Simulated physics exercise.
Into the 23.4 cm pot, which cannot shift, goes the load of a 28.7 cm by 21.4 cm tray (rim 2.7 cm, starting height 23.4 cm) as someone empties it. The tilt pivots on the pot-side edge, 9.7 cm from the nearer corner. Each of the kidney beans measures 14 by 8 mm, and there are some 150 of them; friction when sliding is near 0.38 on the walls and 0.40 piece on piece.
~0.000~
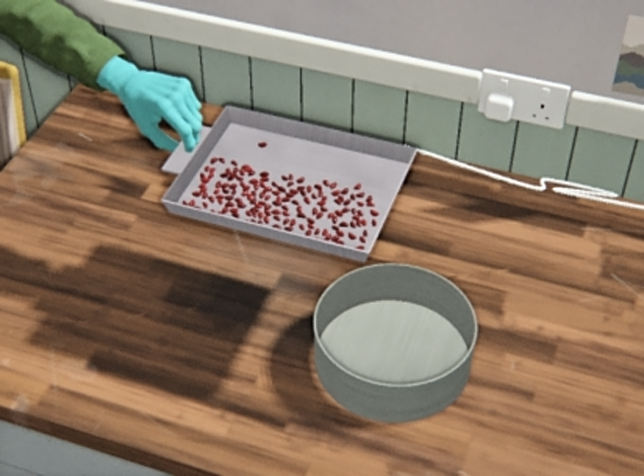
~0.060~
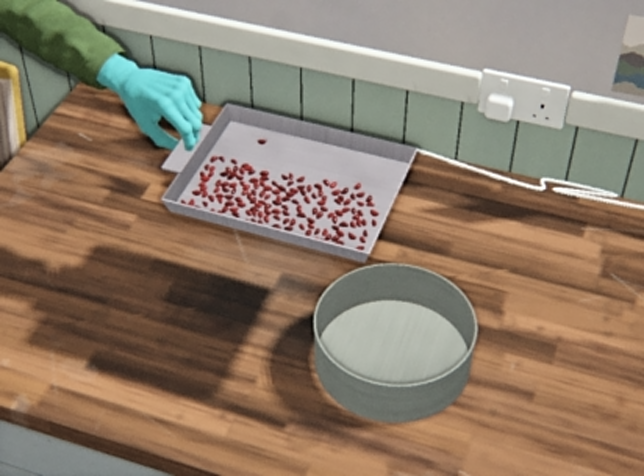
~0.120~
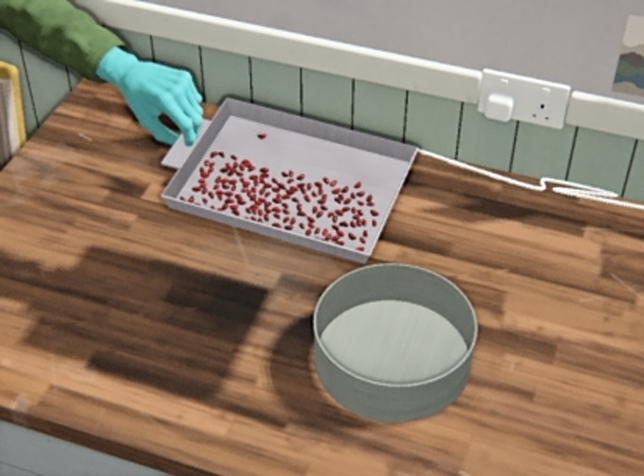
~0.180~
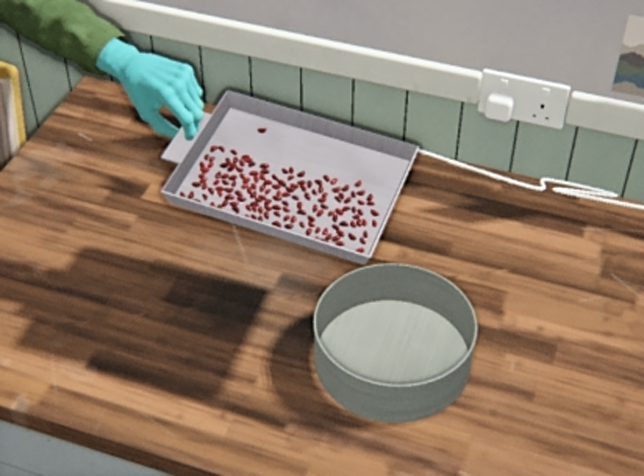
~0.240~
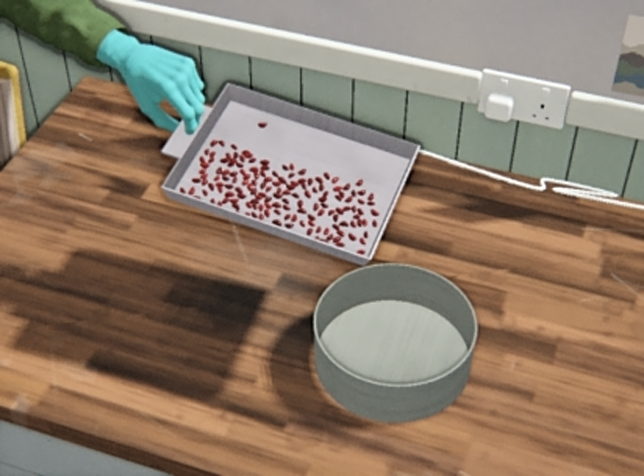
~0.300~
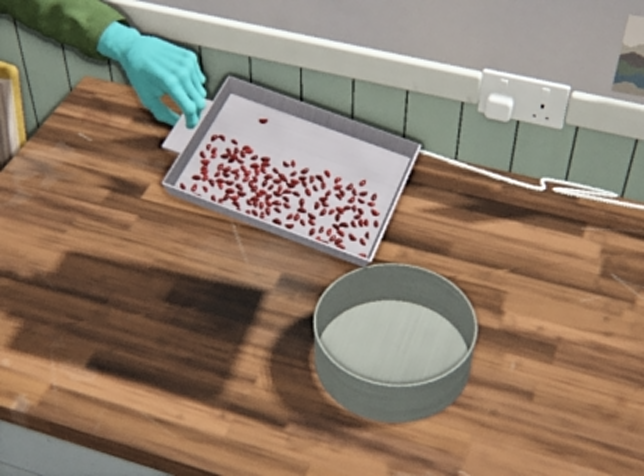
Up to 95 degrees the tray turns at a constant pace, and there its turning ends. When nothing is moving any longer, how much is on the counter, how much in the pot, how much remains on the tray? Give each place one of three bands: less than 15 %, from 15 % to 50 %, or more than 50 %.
Counter - less than 15 %; pot - more than 50 %; left on the tray - less than 15 %.
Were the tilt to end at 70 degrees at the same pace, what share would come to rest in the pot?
Result: Close to 60 %.
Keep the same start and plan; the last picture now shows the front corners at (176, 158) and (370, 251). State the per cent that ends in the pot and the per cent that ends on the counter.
Final per cent - pot 95, counter 5.
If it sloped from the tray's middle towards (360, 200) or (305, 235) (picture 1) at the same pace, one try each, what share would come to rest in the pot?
That would be close to 65 per cent, then close to 90 per cent.
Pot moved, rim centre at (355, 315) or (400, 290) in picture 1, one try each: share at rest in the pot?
100 and 70 %.
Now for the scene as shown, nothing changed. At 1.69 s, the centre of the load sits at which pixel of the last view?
(362, 266), roughly.
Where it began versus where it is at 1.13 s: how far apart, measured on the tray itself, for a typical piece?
By then it sits near 8 cm from where it began.
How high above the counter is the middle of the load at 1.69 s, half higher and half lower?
About 20 centimetres.
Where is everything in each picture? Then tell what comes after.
Tray tilt 0 degrees, front corners at (169, 198) and (365, 248); middle of the pieces at (277, 204); pot at (395, 321), in the first picture.
Tray tilt 1 degrees, front corners at (169, 197) and (365, 248); middle of the pieces at (277, 203), in the second picture.
Tray tilt 3 degrees, front corners at (169, 194) and (366, 250); middle of the pieces at (277, 201), in the third picture.
Tray tilt 6 degrees, front corners at (169, 189) and (366, 251), lowest corner right front; middle of the pieces at (277, 198), in the fourth picture.
Tray tilt 8 degrees, front corners at (169, 185) and (367, 253), lowest corner right front; middle of the pieces at (277, 196), in the fifth picture.
Tray tilt 11 degrees, front corners at (170, 181) and (367, 255), lowest corner right front; middle of the pieces at (277, 194); pot at (395, 321). The tray's pace is about 45 degrees a second, in the sixth picture.
After 1.13 s, tilt 50 degrees; the tray holds 100 %, the pot 0 %.
Then, at 1.69 s, tilt 76 degrees; the tray holds 70 %, the pot 20 %.
After 2.30 s, tilt 95 degrees; the tray holds 5 %, the pot 95 %.
In the end, at 3.0 s, counter 0 %, pot 100 %, tray 0 %.
